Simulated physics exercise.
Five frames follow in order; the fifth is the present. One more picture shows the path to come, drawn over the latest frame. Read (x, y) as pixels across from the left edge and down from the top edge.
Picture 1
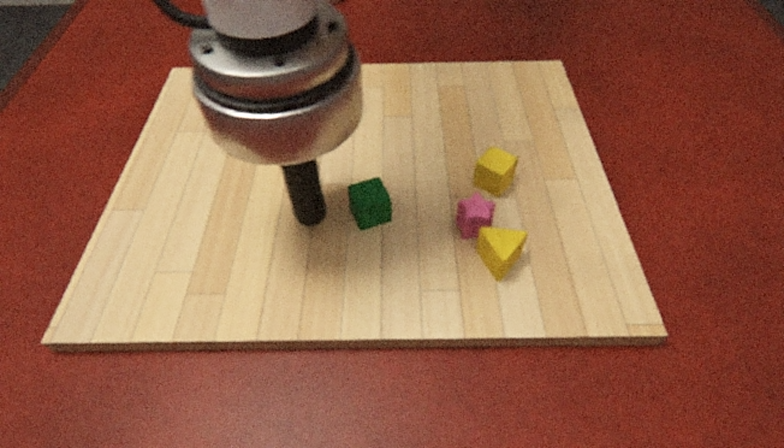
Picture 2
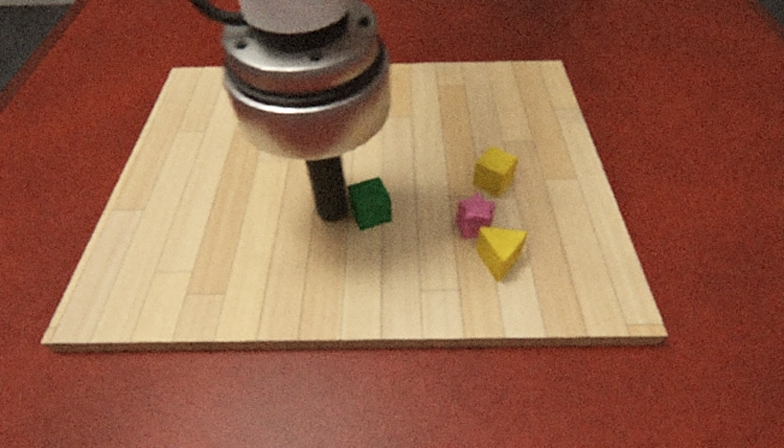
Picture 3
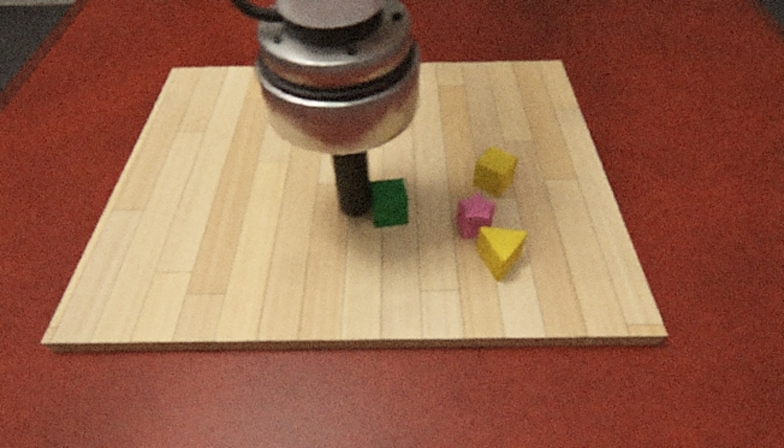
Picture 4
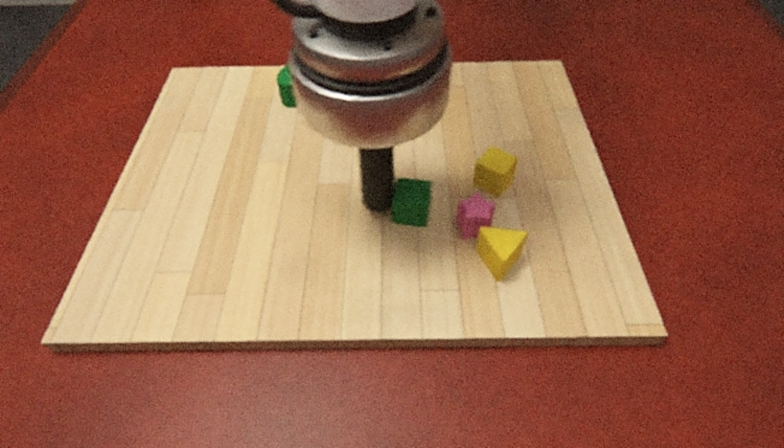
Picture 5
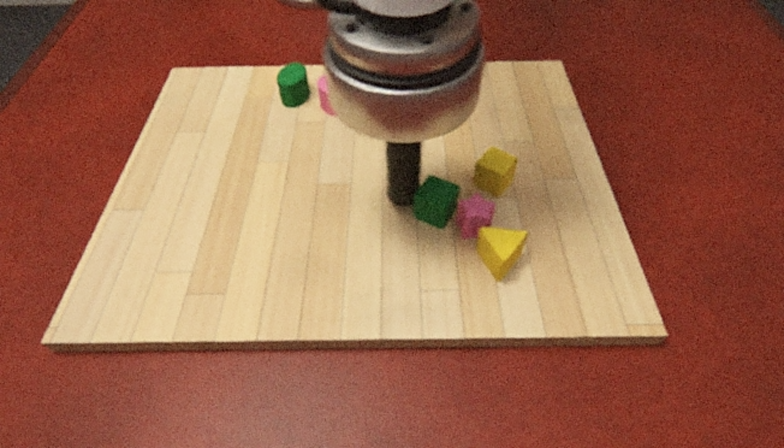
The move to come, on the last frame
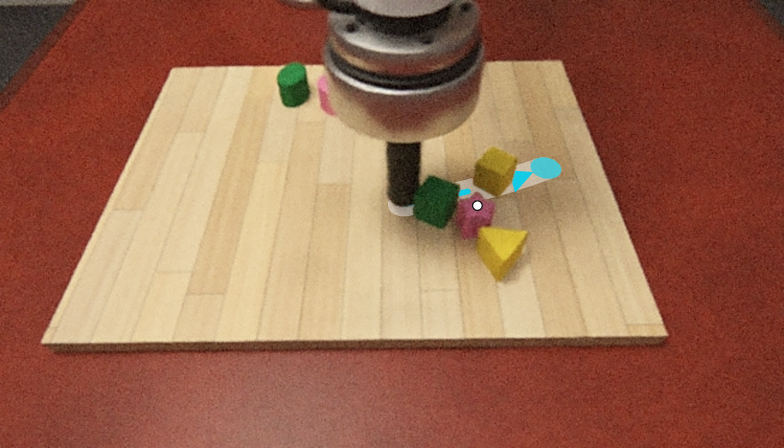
A pale wooden board lies on a red surface, seen at an angle from above by a still camera. A silver machine arm with a dark post stands left of a green cube, with a pink star, a yellow cube and a yellow triangular piece to the right. The post moves right and pushes the green cube toward them, while a green piece and a pink one come into view behind the arm.
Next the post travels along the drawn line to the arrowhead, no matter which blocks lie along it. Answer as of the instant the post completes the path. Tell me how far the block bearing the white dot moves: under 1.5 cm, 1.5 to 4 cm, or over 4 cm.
The block bearing the white dot ends up a moderate distance away, 1.5 to 4 cm.
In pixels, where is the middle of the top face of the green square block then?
It will likely be found at (483, 193).
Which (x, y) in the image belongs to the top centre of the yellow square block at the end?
I expect it at (582, 139).
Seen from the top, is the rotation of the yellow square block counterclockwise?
I expect not.
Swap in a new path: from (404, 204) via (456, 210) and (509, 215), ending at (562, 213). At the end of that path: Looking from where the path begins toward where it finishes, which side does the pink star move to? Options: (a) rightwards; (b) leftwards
I choose a.
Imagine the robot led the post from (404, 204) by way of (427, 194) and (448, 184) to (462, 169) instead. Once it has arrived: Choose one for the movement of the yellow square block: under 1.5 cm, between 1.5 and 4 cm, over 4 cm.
The shift is below 1.5 cm.
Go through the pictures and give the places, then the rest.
Post's lower end (311, 215); green square block (369, 192); pink star (477, 206); yellow square block (497, 159); yellow triangular piece (504, 239), in the first frame.
Post (333, 211); blocks still, in the second frame.
Post (355, 206); green square block (389, 191), in the third frame.
Post (379, 201); green square block (412, 190), in the fourth frame.
Post (404, 197); green square block (437, 190); pink star (477, 206); yellow square block (497, 159); yellow triangular piece (504, 239), in the fifth frame.
Drawn move, from (404, 204) over (479, 189) to (546, 168); the dot is on the pink star.
The first path, step by step. One third of the way, post (456, 187); green square block (479, 193), turned 40° clockwise; pink star (501, 215).
Two thirds of the way, post (505, 174); green square block (483, 193), turned 40° clockwise; pink star (504, 216), turned 15° clockwise; yellow square block (536, 151), turned 25° clockwise.
At the end, post (548, 160); green square block (483, 193), turned 40° clockwise; pink star (504, 216), turned 15° clockwise; yellow square block (582, 139), turned 40° clockwise; yellow triangular piece still.
